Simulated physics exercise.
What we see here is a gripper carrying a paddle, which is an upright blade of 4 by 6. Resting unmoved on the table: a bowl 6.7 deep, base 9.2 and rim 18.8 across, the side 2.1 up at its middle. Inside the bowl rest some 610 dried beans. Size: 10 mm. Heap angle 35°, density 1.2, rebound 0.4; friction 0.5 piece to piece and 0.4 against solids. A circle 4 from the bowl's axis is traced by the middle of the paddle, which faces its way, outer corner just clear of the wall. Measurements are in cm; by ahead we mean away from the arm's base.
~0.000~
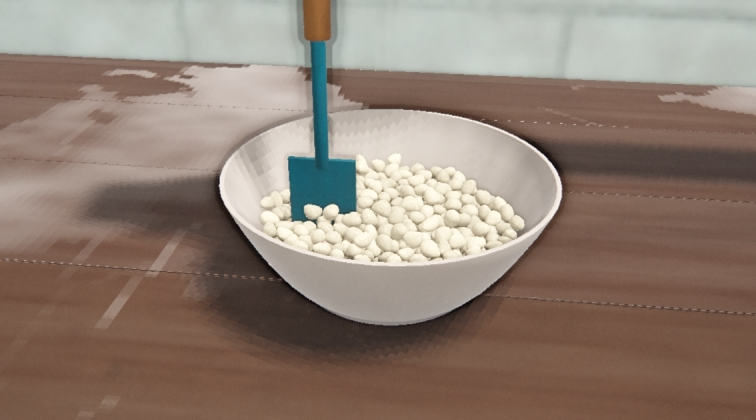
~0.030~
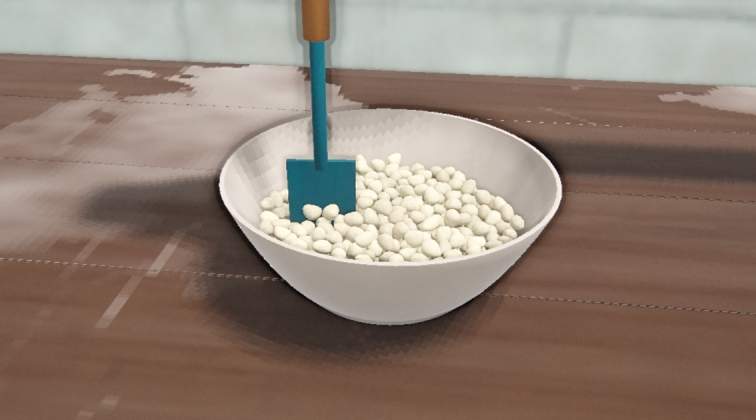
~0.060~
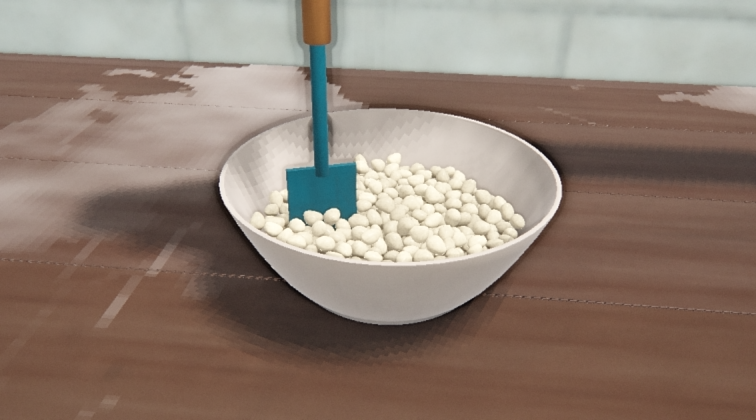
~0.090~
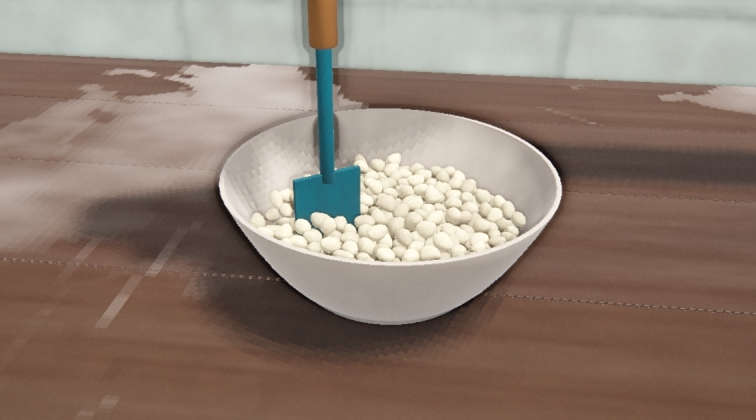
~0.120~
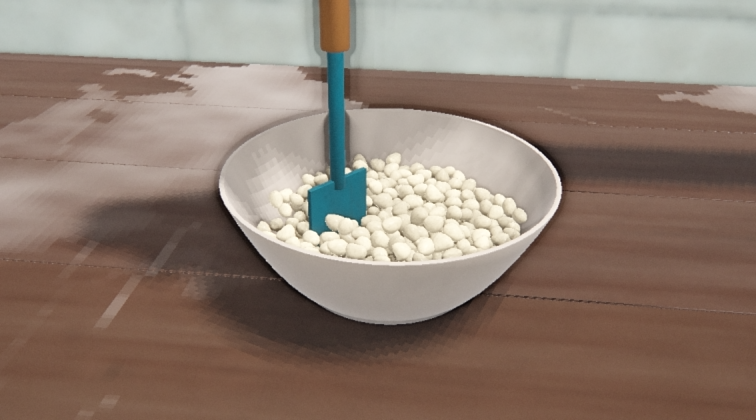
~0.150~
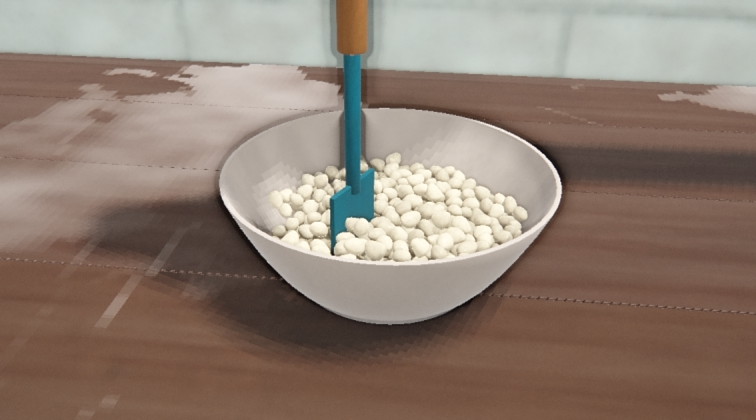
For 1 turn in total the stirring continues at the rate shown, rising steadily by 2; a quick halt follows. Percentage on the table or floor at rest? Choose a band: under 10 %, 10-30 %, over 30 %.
Band: Under 10 %.
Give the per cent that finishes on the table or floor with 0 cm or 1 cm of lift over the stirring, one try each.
It comes to about 5 per cent and about 10 per cent.
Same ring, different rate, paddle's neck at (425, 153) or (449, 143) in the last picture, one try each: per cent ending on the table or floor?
Around 20 and 25 percent, in that order.
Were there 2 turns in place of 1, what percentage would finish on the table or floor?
10 %.
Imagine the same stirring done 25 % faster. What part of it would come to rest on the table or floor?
5 %.
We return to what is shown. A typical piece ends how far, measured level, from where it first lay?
Near 5 cm.
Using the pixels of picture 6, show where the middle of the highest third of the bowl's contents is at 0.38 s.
Centre estimate: Approx. (478, 177) px.
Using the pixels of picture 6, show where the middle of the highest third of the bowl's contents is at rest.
(324, 211).
By 0.38 s, 179° round, highest piece 8 above the table; 611 in the bowl, 1 on the table or floor.
By 0.60 s, 293° round, highest piece 8 above the table; 595 in the bowl, 13 on the table or floor, 4 in flight or on the tool.
By 0.91 s, 0° round, highest piece 7 above the table; 593 in the bowl, 19 on the table or floor.
By 1.61 s, 0° round, highest piece 7 above the table; 593 in the bowl, 19 on the table or floor.
Final count, 593 in the bowl, 19 on the table or floor. That is 3 % on the table or floor.
